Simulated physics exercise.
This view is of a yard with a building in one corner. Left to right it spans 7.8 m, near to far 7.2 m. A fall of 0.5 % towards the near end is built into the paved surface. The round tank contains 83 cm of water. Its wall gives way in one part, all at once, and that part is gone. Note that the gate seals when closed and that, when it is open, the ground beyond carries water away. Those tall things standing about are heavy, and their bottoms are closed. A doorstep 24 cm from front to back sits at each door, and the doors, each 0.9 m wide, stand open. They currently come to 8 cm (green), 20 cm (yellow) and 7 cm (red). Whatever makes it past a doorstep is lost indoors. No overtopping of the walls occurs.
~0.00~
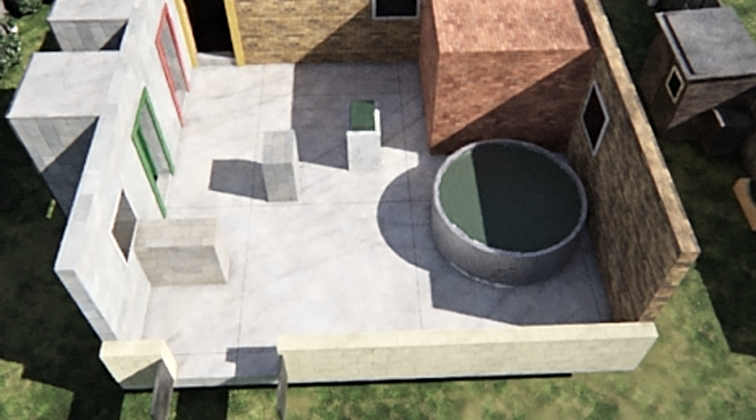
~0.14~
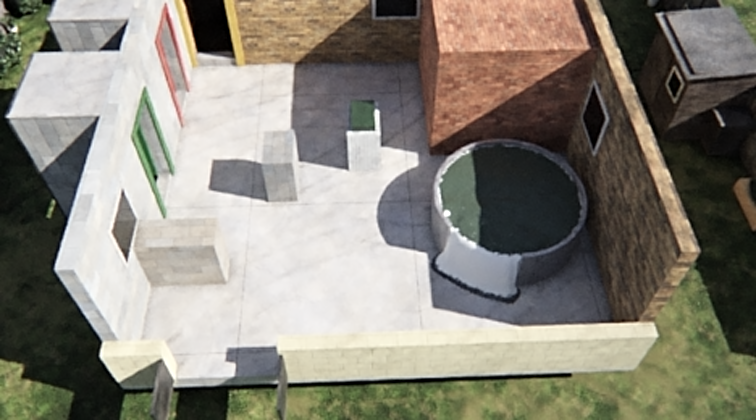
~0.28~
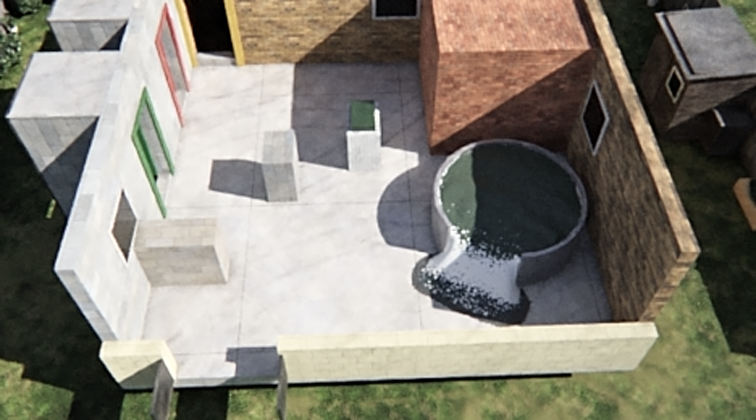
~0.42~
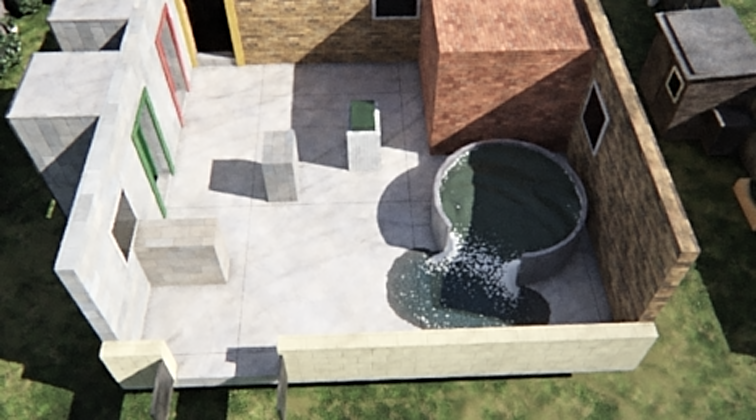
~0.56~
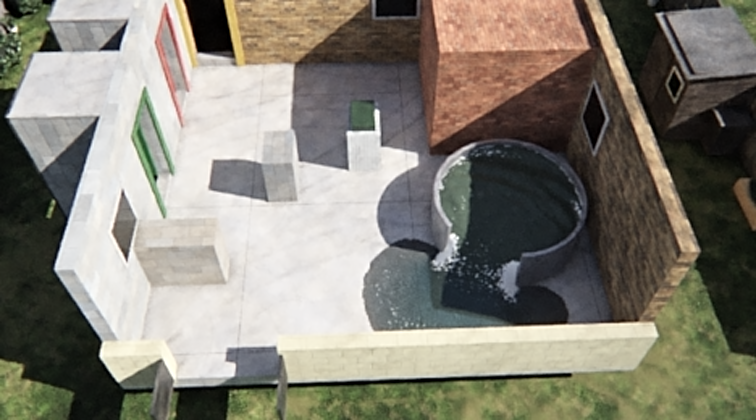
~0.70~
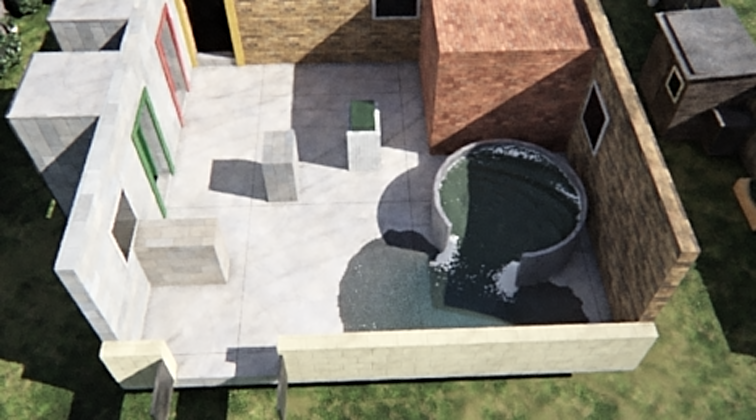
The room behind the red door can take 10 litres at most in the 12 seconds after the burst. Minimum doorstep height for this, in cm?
At least 5.5 cm or so.
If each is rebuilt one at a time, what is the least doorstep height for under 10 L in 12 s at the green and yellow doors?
About 7.5 cm at green and about 10.0 cm at yellow.
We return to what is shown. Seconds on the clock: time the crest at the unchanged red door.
The depth peaks at about 10.0 seconds.
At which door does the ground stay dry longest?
The yellow door comes last.
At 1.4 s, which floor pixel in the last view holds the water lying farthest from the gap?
(194, 363).
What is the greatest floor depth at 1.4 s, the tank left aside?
Roughly 56 cm.
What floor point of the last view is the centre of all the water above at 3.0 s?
It lies near (423, 275) in the last picture.
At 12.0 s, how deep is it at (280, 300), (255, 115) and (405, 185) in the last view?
Close to 8, 4 and 4 cm, one after the other.
After 1.4 s water covers 20 % of the floor, deepest (56 cm) near (474, 343); it has not reached the red door.
After 3.0 s water covers 40 % of the floor, deepest (46 cm) near (183, 286); it has not reached the red door.
After 12.0 s water covers 100 % of the floor, deepest (11 cm) near (137, 365); 8 cm at the red door, 4 litres in over its 7 cm doorstep.
At the red door as built, the water arrived by 4.8 s and peaked near 8 cm at 10.2 s.
With a doorstep of 5 cm, 15 litres would have come in within the 12 s; with 6.5 cm, 6 litres. So under 10 litres takes about 5.5 cm.
